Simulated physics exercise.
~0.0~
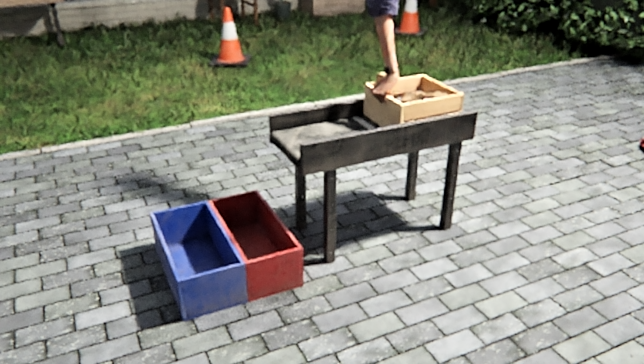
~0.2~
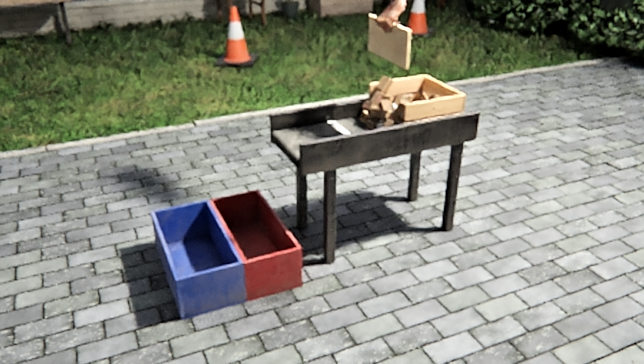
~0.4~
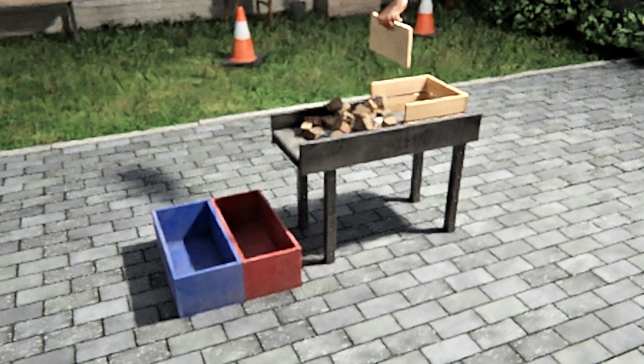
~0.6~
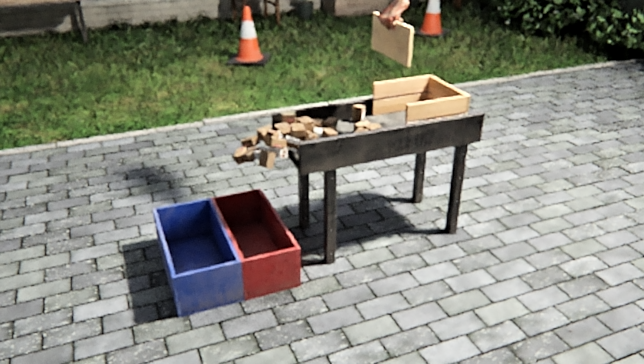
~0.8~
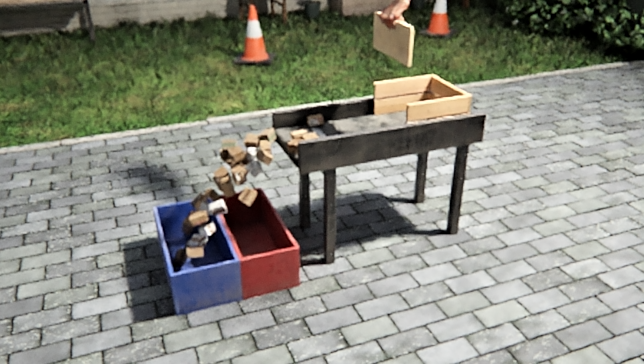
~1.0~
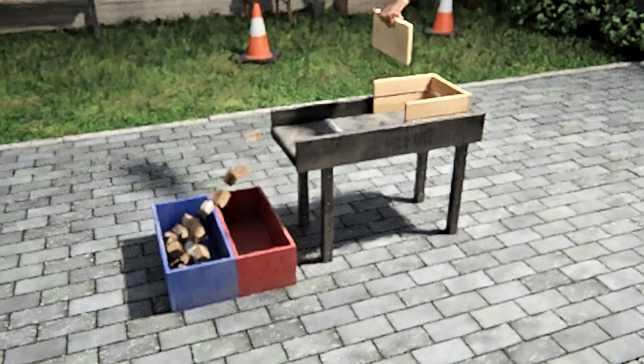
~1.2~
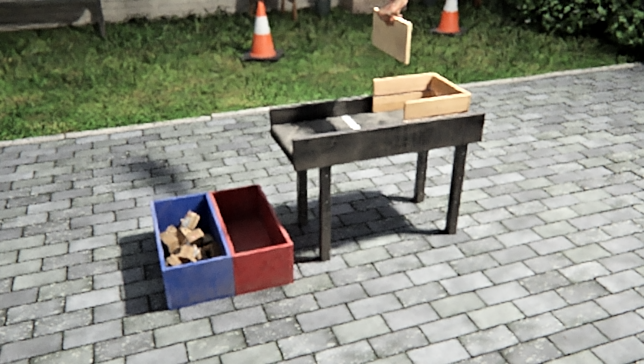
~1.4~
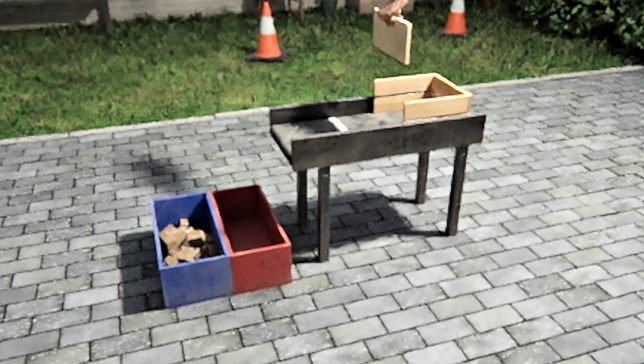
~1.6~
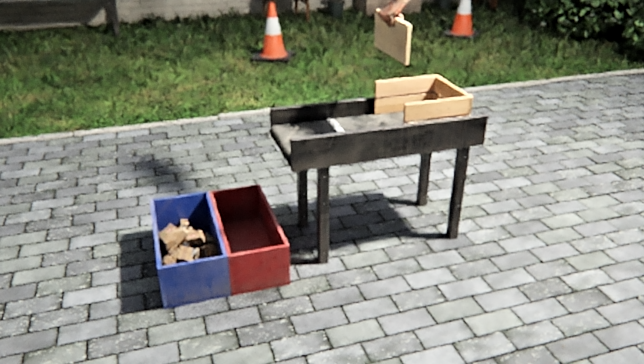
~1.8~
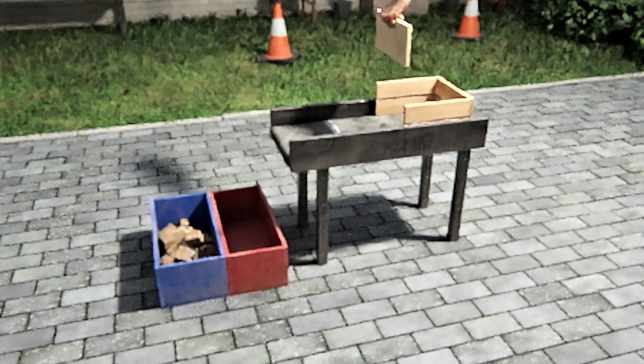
A hand lifts the pen's gate, and wooden blocks ride left and drop into the blue tote.
